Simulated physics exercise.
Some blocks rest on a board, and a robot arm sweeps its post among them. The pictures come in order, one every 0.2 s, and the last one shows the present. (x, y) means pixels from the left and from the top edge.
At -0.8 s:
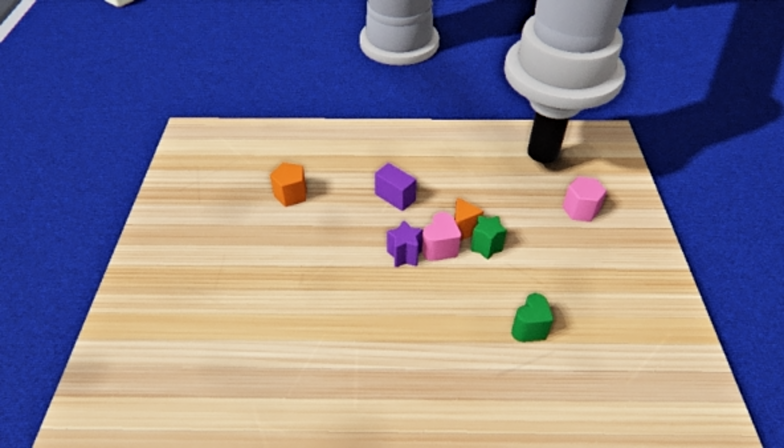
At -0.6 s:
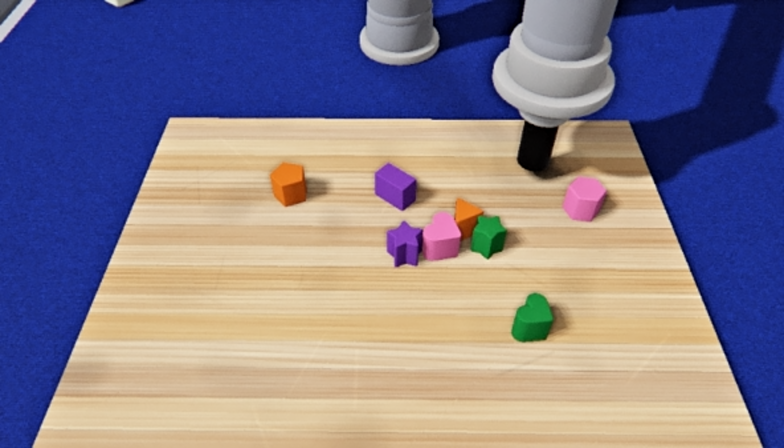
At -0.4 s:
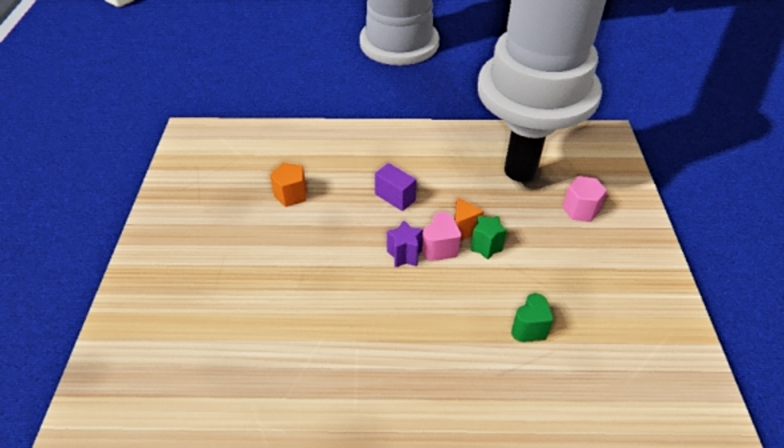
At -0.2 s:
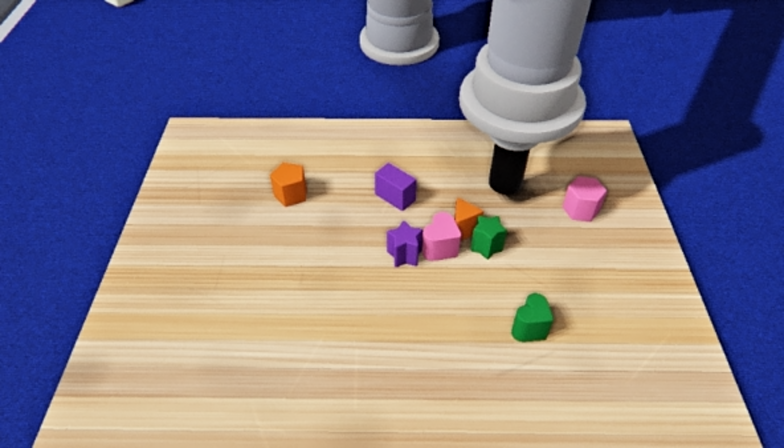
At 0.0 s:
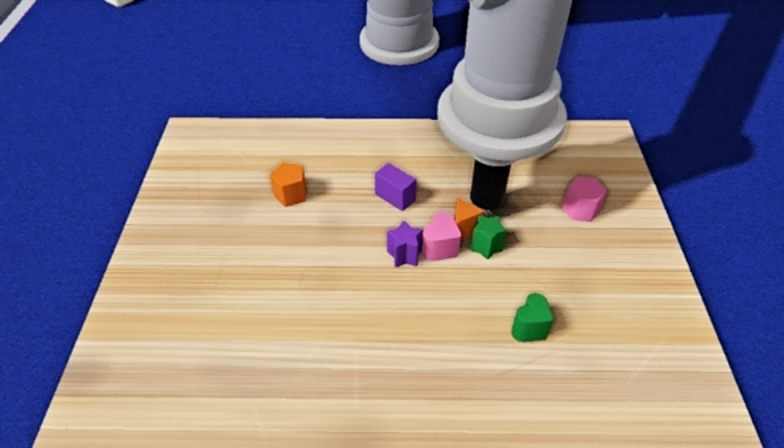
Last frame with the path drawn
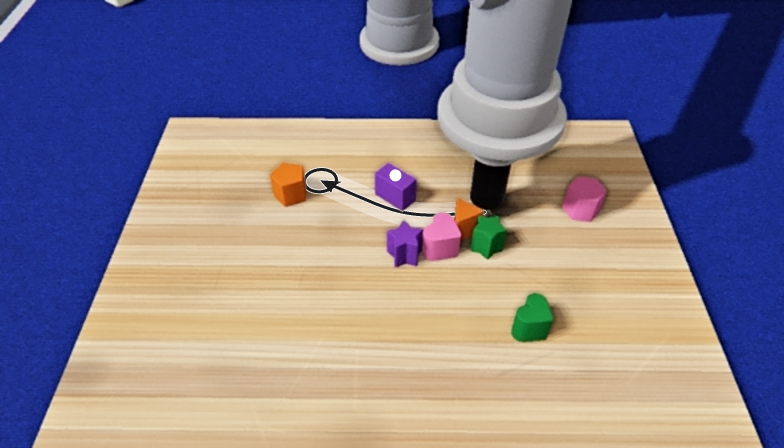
On a wooden board scattered with small colored blocks, a robot arm moved its black post from the upper right down and leftward toward the orange triangle, while the blocks barely moved, if at all.
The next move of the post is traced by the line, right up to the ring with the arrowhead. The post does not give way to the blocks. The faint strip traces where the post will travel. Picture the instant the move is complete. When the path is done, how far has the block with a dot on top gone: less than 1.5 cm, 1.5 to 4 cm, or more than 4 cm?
It shifts by more than 4 cm.
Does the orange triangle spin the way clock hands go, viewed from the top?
No.
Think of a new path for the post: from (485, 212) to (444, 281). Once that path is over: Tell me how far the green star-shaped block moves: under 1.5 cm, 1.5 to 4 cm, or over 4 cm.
The shift is from 1.5 to 4 cm.
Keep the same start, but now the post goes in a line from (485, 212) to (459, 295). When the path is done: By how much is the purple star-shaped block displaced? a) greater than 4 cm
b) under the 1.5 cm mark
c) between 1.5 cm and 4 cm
Choice c: Between 1.5 cm and 4 cm.
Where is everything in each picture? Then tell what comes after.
In the first frame, post tip at (543, 153); block tops, orange pentagonal block at (288, 173); purple rectangle at (395, 175); purple star-shaped block at (406, 234); pink heart block at (442, 227); orange triangle at (466, 209).
In the second frame, post at (533, 161); blocks unchanged.
In the third frame, post at (520, 171); blocks unchanged.
In the fourth frame, post at (505, 184); blocks unchanged.
In the fifth frame, post at (487, 198); orange pentagonal block at (288, 173); purple rectangle at (395, 175); purple star-shaped block at (406, 234); pink heart block at (442, 227); orange triangle at (466, 209).
Path on the board, from (485, 212) through (425, 215) and (369, 201) to (320, 180); the dot is on the purple rectangle.
What follows on the original path. One third of the way, post at (426, 201); pink heart block at (440, 230); orange triangle at (456, 213), turned 40° anticlockwise.
Two thirds of the way, post at (368, 187); purple rectangle at (357, 155), turned 50° clockwise; pink heart block at (440, 230); orange triangle at (456, 213), turned 40° anticlockwise.
At the end, post at (319, 166); orange pentagonal block in place; purple rectangle at (340, 141), turned 135° clockwise; purple star-shaped block in place; pink heart block at (440, 230); orange triangle at (456, 213), turned 40° anticlockwise.
